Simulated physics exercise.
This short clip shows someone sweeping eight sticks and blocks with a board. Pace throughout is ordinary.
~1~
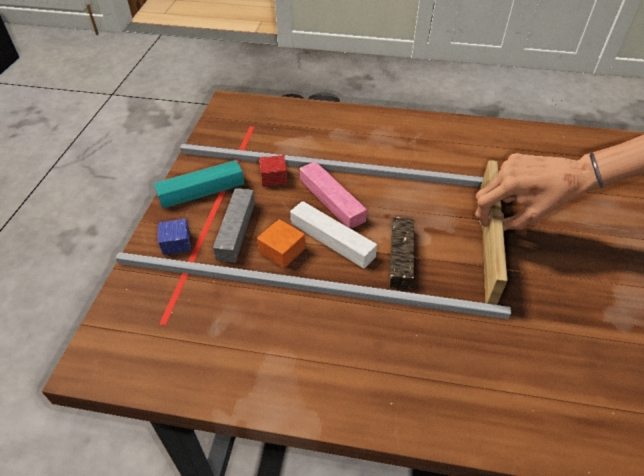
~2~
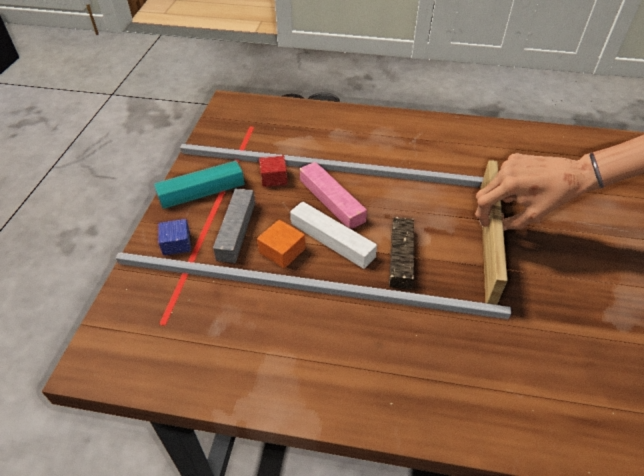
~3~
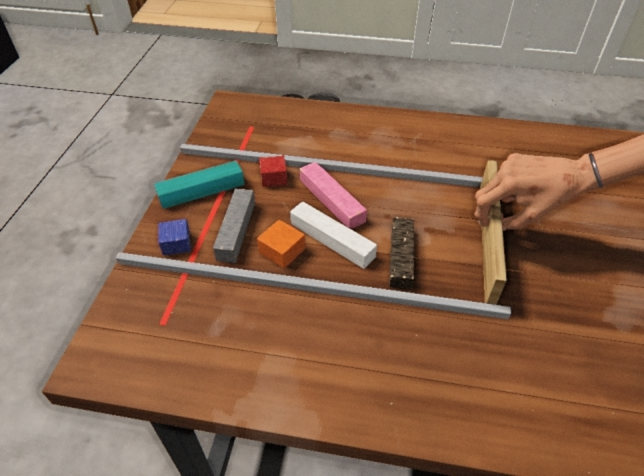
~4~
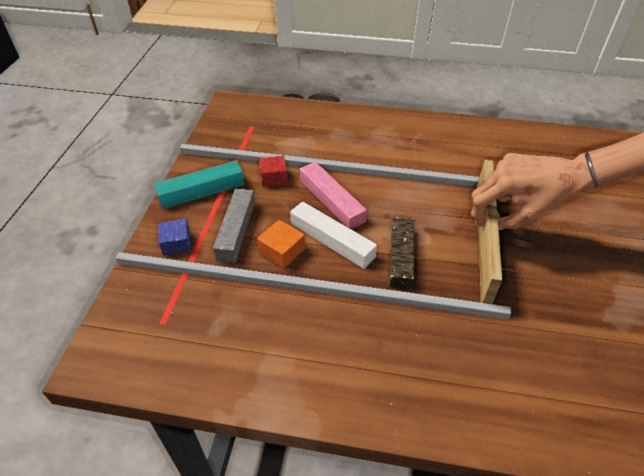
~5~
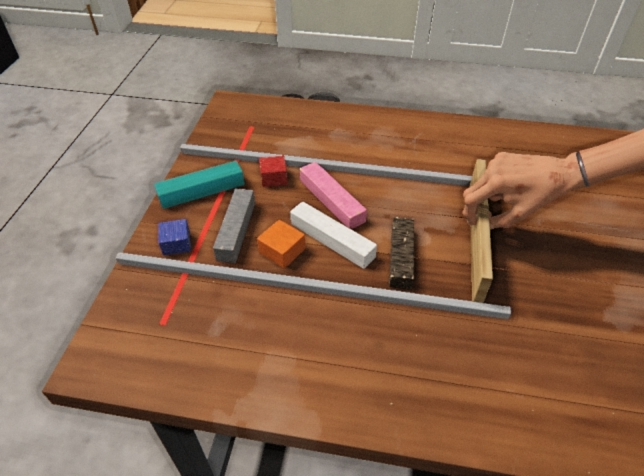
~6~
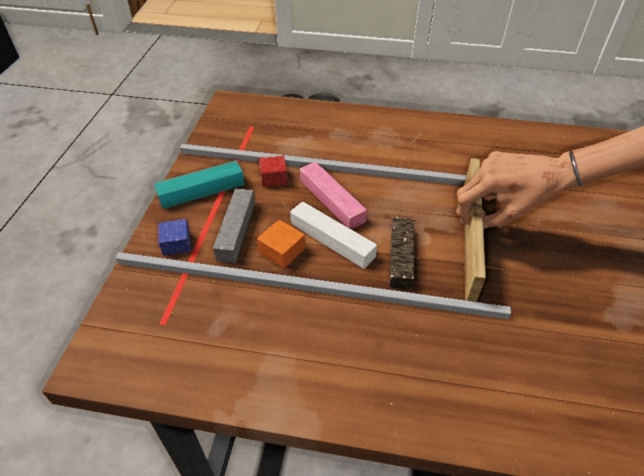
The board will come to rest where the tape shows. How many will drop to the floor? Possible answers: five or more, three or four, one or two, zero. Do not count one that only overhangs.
Looks like three or four of them go over the edge, I'd say.
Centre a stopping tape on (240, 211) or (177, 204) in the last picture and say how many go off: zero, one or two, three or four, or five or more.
One to two; five or over.
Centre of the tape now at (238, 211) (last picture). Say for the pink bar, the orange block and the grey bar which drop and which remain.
The pink bar stays put; the orange block stays put; and the grey bar stays put.
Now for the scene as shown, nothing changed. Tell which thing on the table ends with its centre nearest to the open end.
Orange block.
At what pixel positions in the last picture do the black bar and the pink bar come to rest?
Near (191, 232) and (188, 176).
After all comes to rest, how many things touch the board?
That comes to 1.
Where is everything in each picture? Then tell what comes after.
The first picture shows turquoise stick (200, 184); blue block (175, 237); grey bar (235, 224); board (492, 228); tape (215, 208).
The second picture shows blue block (175, 237); orange block (282, 244).
The third picture shows grey bar (235, 224); black bar (402, 252).
The fourth picture shows turquoise stick (200, 184); pink bar (332, 194).
The fifth picture shows blue block (175, 237); white bar (332, 234).
The sixth picture shows turquoise stick (200, 184); blue block (175, 237); grey bar (235, 224); board (473, 226); tape (215, 208).
A little later, none off yet; turquoise stick at rest near (200, 184); blue block at rest near (175, 237); grey bar at rest near (235, 224).
When it is over, the number that fall off is three or four; down, red block, grey bar, blue block and turquoise stick.
